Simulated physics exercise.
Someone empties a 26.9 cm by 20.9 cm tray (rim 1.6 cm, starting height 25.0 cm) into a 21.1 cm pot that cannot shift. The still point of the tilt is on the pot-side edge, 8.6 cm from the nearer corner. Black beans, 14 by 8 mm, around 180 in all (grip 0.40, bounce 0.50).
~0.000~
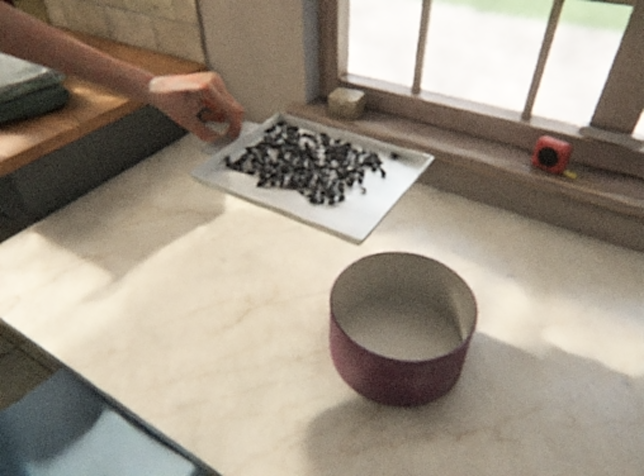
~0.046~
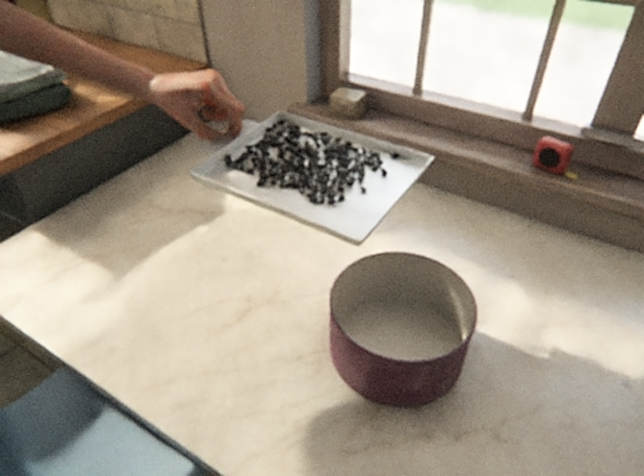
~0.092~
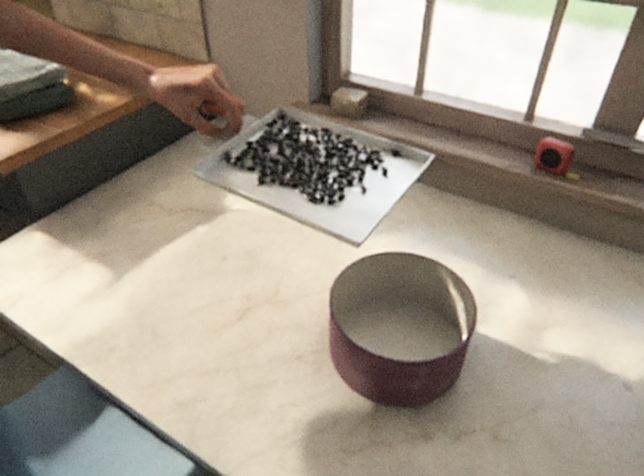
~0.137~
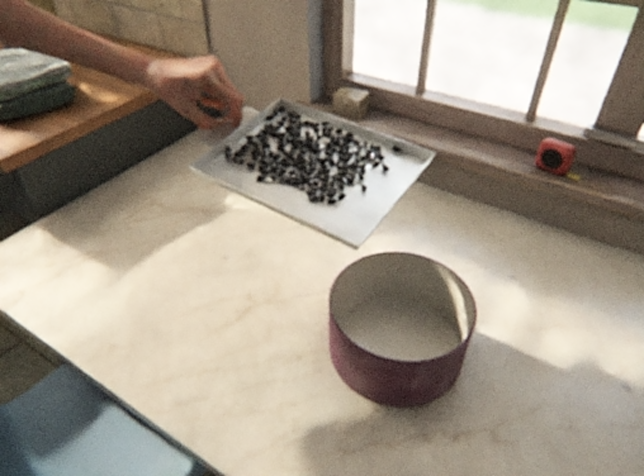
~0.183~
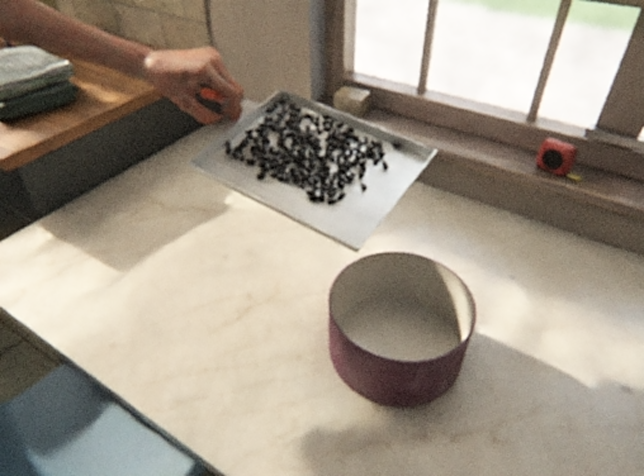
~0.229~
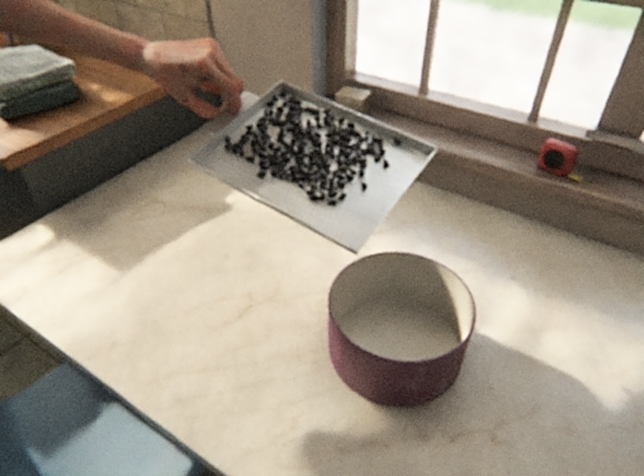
A hand at the left held a pale tray scattered with black beans above a marble-look counter, then slowly raised its far edge, tilting the tray toward a dark red pot near the window.
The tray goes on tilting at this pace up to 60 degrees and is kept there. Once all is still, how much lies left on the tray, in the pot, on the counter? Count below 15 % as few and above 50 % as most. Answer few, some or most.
Tray: Some, pot: Some, counter: Some.
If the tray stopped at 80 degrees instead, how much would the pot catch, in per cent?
Then about 65 per cent.
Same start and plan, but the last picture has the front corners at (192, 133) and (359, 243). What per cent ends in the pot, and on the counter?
Pot 65, counter 10.
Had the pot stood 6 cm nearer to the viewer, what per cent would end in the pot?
In that case some 75 per cent.
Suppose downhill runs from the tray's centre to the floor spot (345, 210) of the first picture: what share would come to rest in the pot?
About 55 per cent.
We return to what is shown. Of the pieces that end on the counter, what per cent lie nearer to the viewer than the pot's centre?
Roughly 100 per cent.
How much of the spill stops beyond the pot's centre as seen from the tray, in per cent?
Some 40 per cent.
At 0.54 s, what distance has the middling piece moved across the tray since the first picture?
Roughly 5 cm.
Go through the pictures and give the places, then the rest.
Tray tilt 0 degrees, front corners at (193, 172) and (360, 236); middle of the pieces at (302, 159); pot at (403, 300), in the first picture.
Tray tilt 1 degrees, front corners at (194, 171) and (359, 237); middle of the pieces at (302, 158), in the second picture.
Tray tilt 3 degrees, front corners at (194, 169) and (359, 239); middle of the pieces at (303, 155), in the third picture.
Tray tilt 6 degrees, front corners at (193, 165) and (358, 241), lowest corner right front; middle of the pieces at (311, 158), in the fourth picture.
Tray tilt 9 degrees, front corners at (193, 162) and (357, 244), lowest corner right front; middle of the pieces at (311, 154), in the fifth picture.
Tray tilt 13 degrees, front corners at (192, 159) and (357, 247), lowest corner right front; middle of the pieces at (311, 151); pot at (401, 300). Its pace works out near 75 degrees a second, in the sixth picture.
After 0.54 s, tilt 36 degrees; the tray holds 100 %, the pot 0 %.
After 0.74 s, tilt 51 degrees; the tray holds 95 %, the pot 0 %.
Then, at 1.06 s, tilt 60 degrees; the tray holds 45 %, the pot 30 %.
In the end, at 2.5 s, tray 30 %, pot 45 %, counter 30 %.
